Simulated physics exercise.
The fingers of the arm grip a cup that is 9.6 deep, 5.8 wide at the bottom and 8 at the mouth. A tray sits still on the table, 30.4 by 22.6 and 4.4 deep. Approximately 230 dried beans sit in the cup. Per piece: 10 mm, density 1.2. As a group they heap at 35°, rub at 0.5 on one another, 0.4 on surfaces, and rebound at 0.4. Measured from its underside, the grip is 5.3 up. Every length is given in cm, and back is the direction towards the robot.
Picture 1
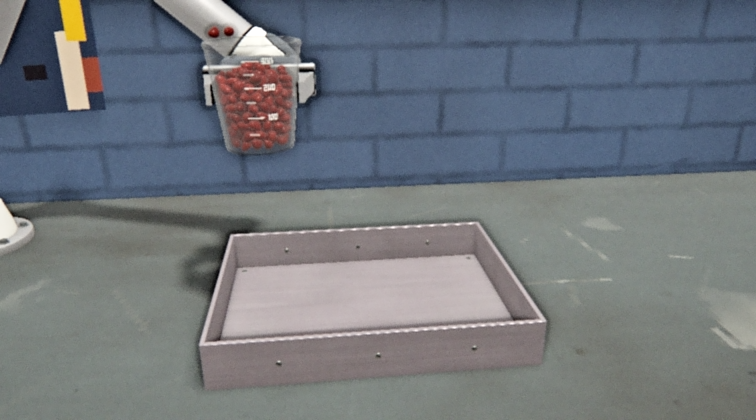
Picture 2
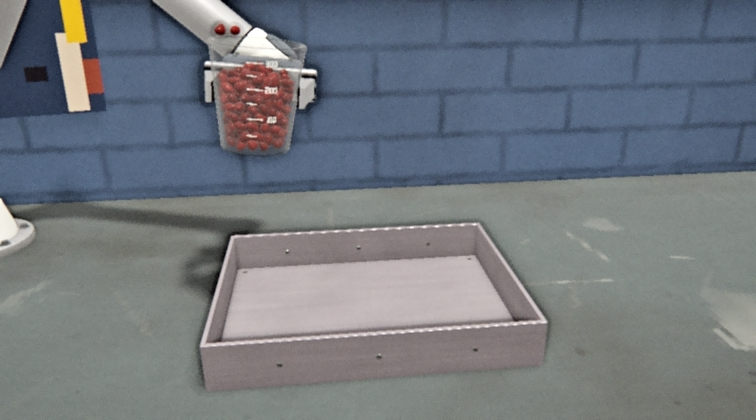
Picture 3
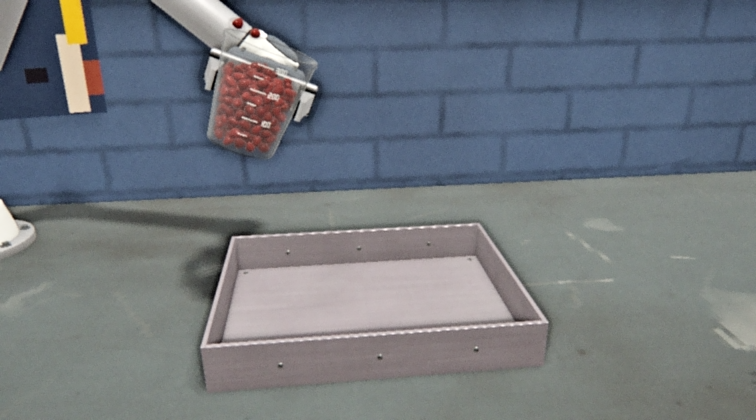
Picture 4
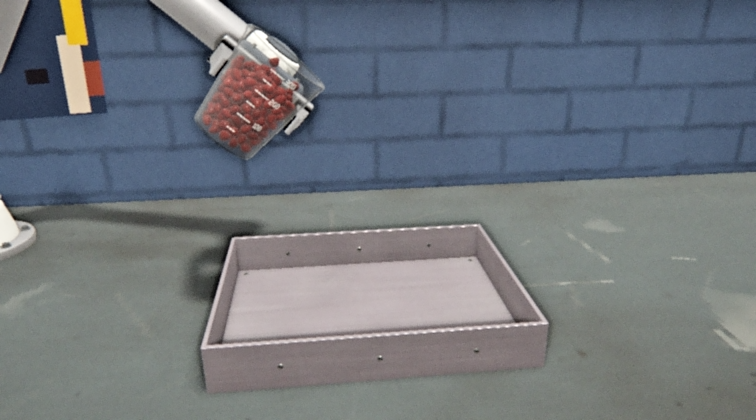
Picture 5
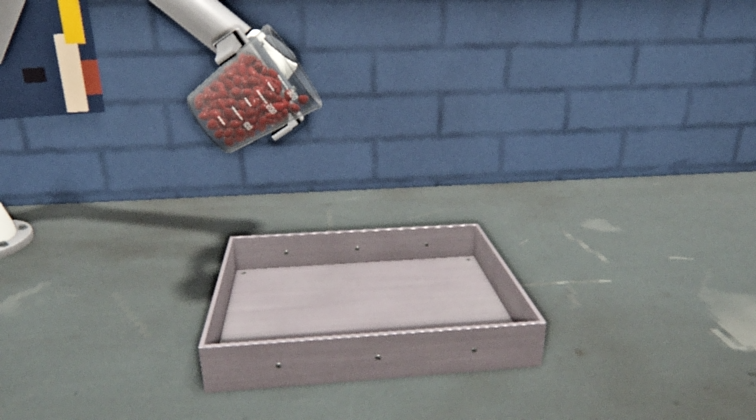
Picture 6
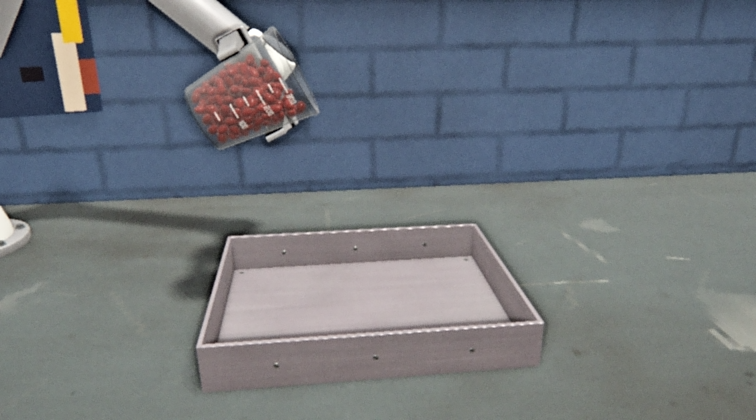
Clear cup of red beans held by a robot arm, tilting steadily further over above an empty tray on a table.
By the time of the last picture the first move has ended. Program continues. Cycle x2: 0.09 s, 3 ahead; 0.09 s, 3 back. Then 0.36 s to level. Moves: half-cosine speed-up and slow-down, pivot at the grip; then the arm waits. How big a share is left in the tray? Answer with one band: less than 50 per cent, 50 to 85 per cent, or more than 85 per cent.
Less than 50 per cent.
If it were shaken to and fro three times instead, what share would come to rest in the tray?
30 %.
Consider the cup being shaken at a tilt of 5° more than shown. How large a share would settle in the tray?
Estimate: Around 35 per cent.
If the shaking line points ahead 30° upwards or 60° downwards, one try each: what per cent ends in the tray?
Roughly 40 per cent, then 0 per cent.
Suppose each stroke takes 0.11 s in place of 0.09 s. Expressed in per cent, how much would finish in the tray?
Then about 15 per cent.
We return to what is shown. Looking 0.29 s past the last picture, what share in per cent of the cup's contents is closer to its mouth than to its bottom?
50 %.
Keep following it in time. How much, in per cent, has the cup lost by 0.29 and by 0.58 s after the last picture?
First it's 15 percent, and after that 25 percent.
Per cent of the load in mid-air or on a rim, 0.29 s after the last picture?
Roughly 11 per cent.
Then, 0.29 s later, tilted 64° forward, highest piece 26 above the table; 202 in the cup, 4 in the tray, 25 in flight or on a rim.
Then, 0.58 s later, tilted 22° forward, highest piece 27 above the table; 173 in the cup, 57 in the tray, 1 in flight or on a rim.
Then, 0.92 s later, level, highest piece 27 above the table; 173 in the cup, 58 in the tray.
Then, 1.97 s later, level, highest piece 27 above the table; 173 in the cup, 58 in the tray.
At rest, 173 in the cup, 58 in the tray. That is 25 % in the tray.
